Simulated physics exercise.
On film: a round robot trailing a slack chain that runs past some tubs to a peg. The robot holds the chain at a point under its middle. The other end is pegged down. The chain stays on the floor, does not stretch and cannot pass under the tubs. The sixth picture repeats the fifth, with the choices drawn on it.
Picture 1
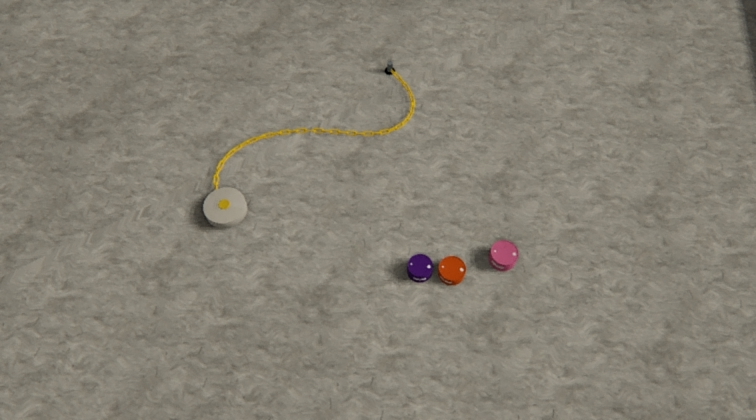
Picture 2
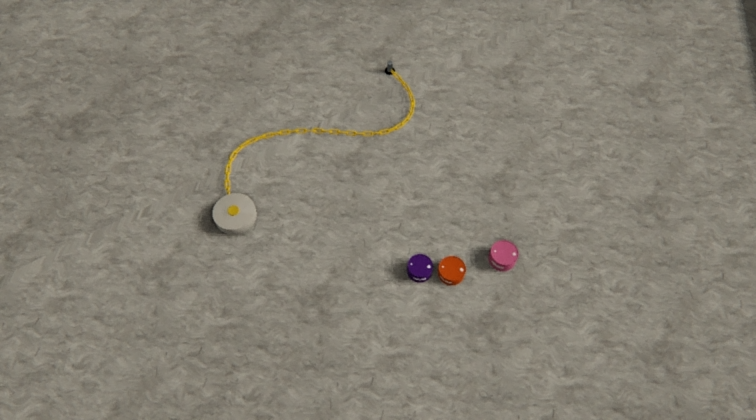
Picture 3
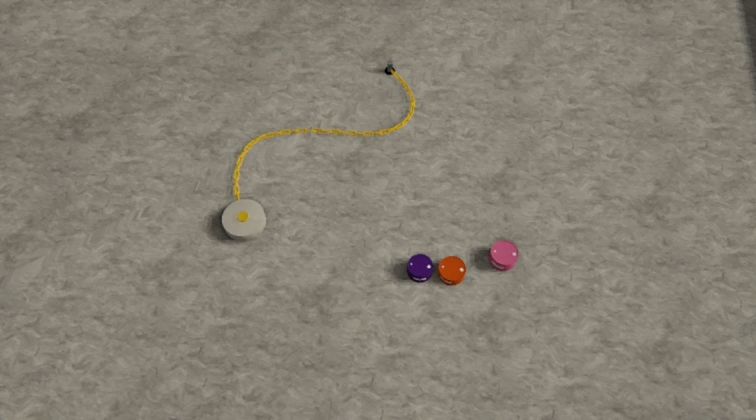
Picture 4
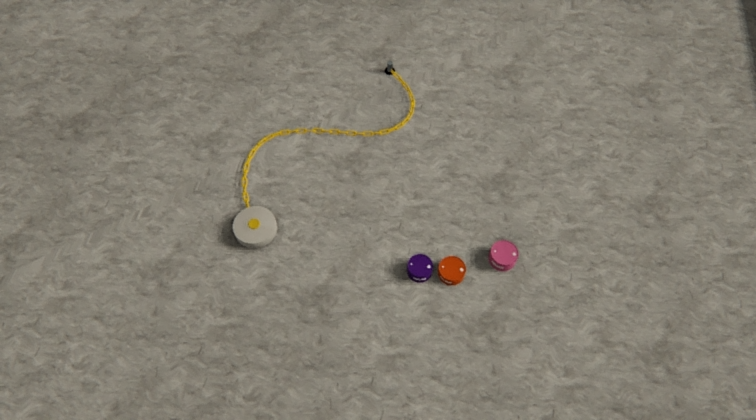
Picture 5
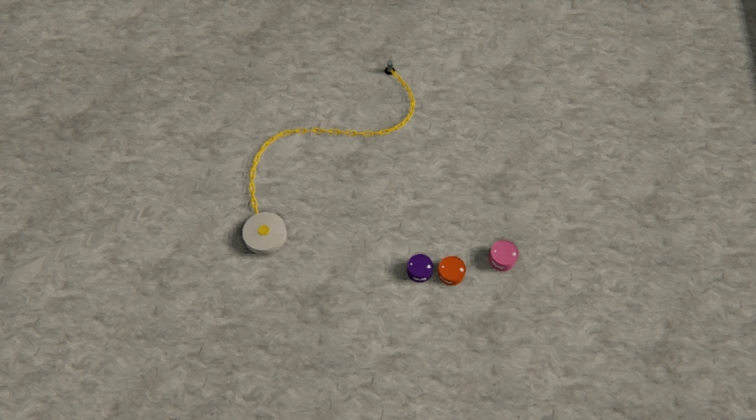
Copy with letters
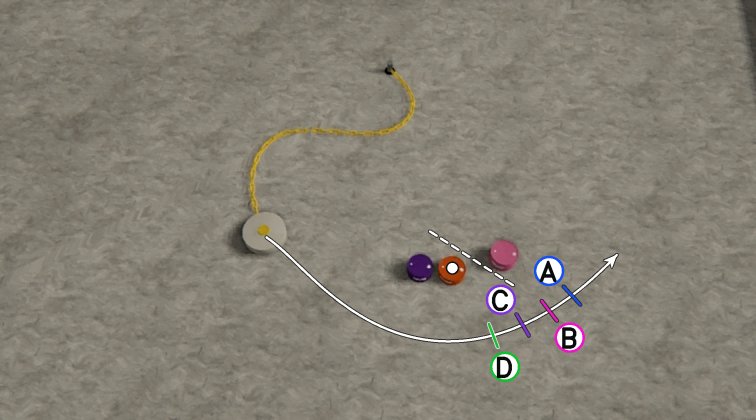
On a grey stone-like floor, a round pale robot slides slowly right and down, trailing a pegged yellow chain near three still tubs.
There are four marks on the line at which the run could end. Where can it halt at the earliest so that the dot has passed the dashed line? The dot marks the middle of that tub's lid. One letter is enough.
As far as tick A.
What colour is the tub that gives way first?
The purple tub.
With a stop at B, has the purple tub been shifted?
Yes.
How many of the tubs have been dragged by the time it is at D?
By then, none.
On the marked copy, A at (572, 296); B at (549, 311); C at (523, 325); D at (493, 335); the dashed line at (469, 257); the route from (266, 237) via (440, 341) to (617, 255); the white dot at (452, 268).
Taking A. A third of the way, robot (354, 309); orange tub (452, 271).
Two thirds of the way, robot (480, 336); orange tub (452, 271).
When it is over, robot (574, 293); orange tub (477, 253); purple tub (459, 236); the dot on the orange tub is over the dashed line.
As for the rest, B leaves the dotted tub short, at (465, 263); C leaves the dotted tub short, at (453, 271); D leaves the dotted tub short, at (452, 271).
